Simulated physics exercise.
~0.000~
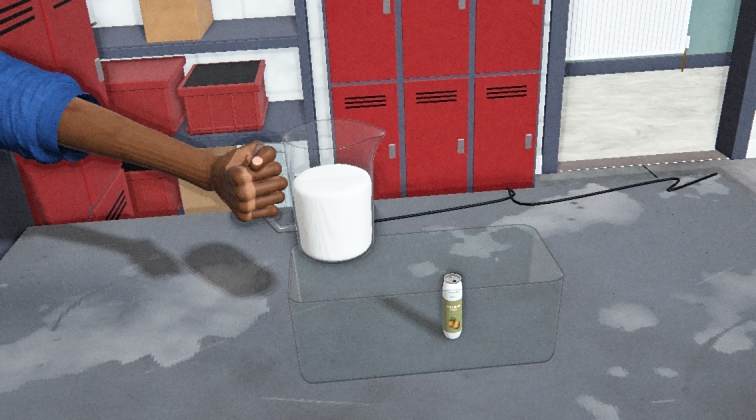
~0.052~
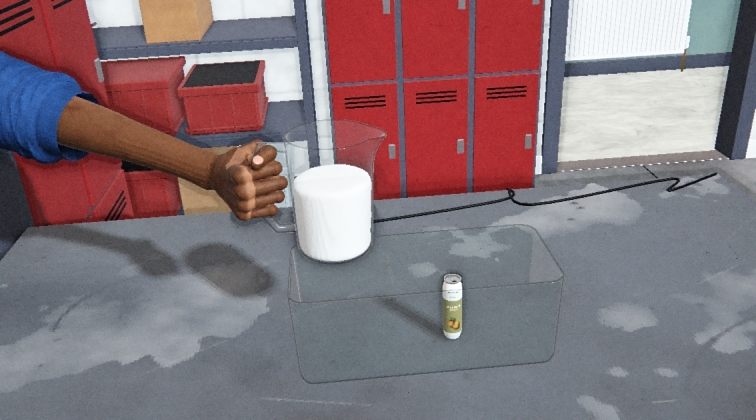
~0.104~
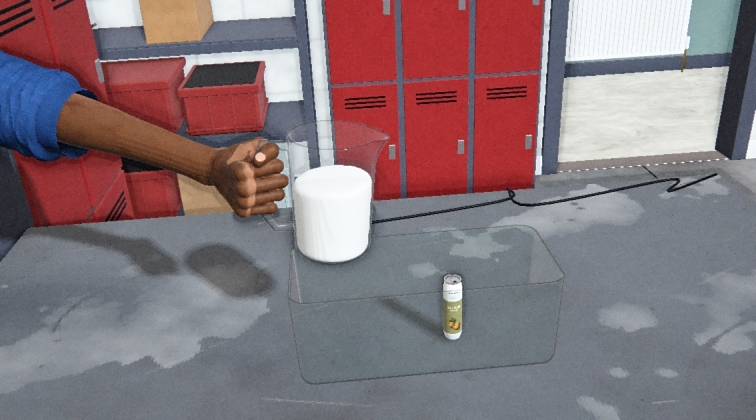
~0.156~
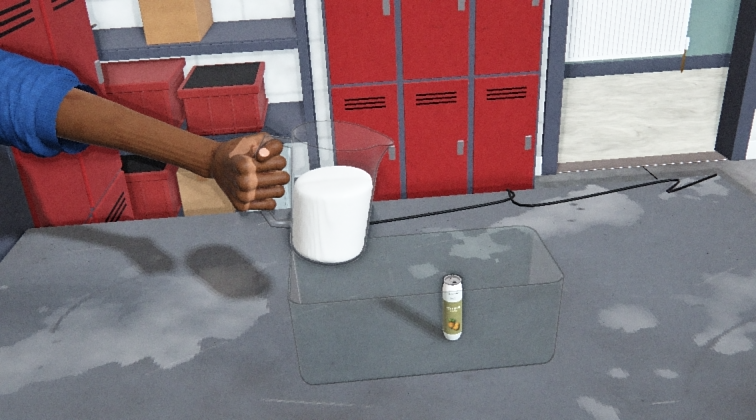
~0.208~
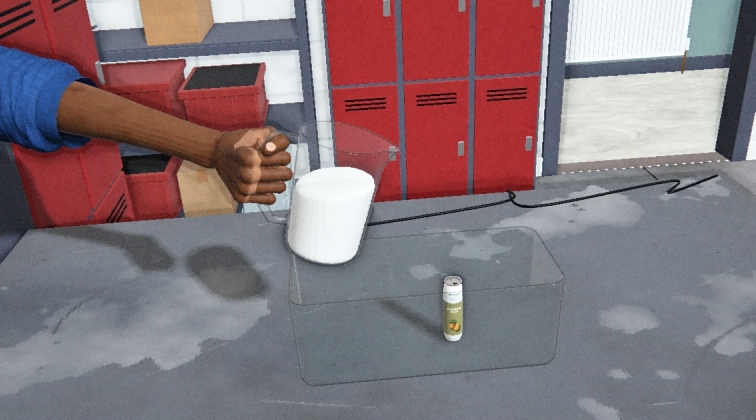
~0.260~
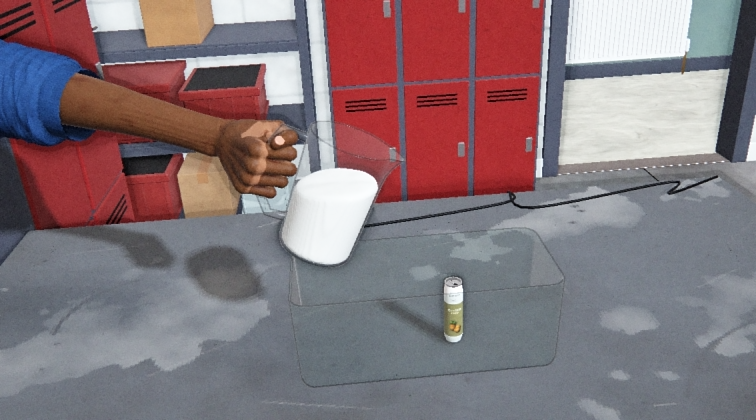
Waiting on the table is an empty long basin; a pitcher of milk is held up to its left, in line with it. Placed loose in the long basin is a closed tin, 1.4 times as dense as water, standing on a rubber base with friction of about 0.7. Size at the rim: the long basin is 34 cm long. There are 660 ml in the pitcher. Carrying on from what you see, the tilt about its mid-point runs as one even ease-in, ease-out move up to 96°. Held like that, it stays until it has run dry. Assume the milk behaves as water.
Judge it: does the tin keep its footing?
No, it tips over.
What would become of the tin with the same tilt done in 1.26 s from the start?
Tips over.
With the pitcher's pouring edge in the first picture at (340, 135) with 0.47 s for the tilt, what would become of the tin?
Then the tin remains standing.
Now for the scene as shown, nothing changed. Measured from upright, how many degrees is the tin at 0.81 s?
Roughly 0°.
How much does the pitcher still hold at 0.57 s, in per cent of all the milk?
About 94 percent.
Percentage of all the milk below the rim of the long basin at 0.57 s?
Roughly 0 per cent.
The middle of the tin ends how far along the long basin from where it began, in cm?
It finishes around 6.5 cm from where it began.
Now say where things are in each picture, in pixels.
In the first frame, tilt 0°; pouring edge (385, 131); surface from (292, 181) to (370, 175); the long basin's rim runs from (290, 272) to (548, 251); the tin's top is at (452, 281).
In the second frame, tilt 1°; pouring edge (386, 132); surface from (292, 180) to (370, 175).
In the third frame, tilt 4°; pouring edge (389, 135); surface from (294, 182) to (371, 176).
In the fourth frame, tilt 9°; pouring edge (394, 141); surface from (293, 184) to (372, 176).
In the fifth frame, tilt 15°; pouring edge (400, 148); surface from (294, 184) to (374, 178).
In the sixth frame, tilt 22°; pouring edge (405, 158); surface from (294, 187) to (378, 180).
Then, 0.57 s in, the tilt is 77° and 93 per cent is still to pour; the tin stands where it began.
Then, 0.81 s in, the tilt is 96° and 49 per cent is still to pour; the tin stands where it began.
Then, 1.05 s in, the tilt is 96° and 16 per cent is still to pour; the tin lies on its side.
Then, 1.31 s in, the tilt is 96° and 5 per cent is still to pour; the tin lies on its side.
Finally, the tin lies on its side.
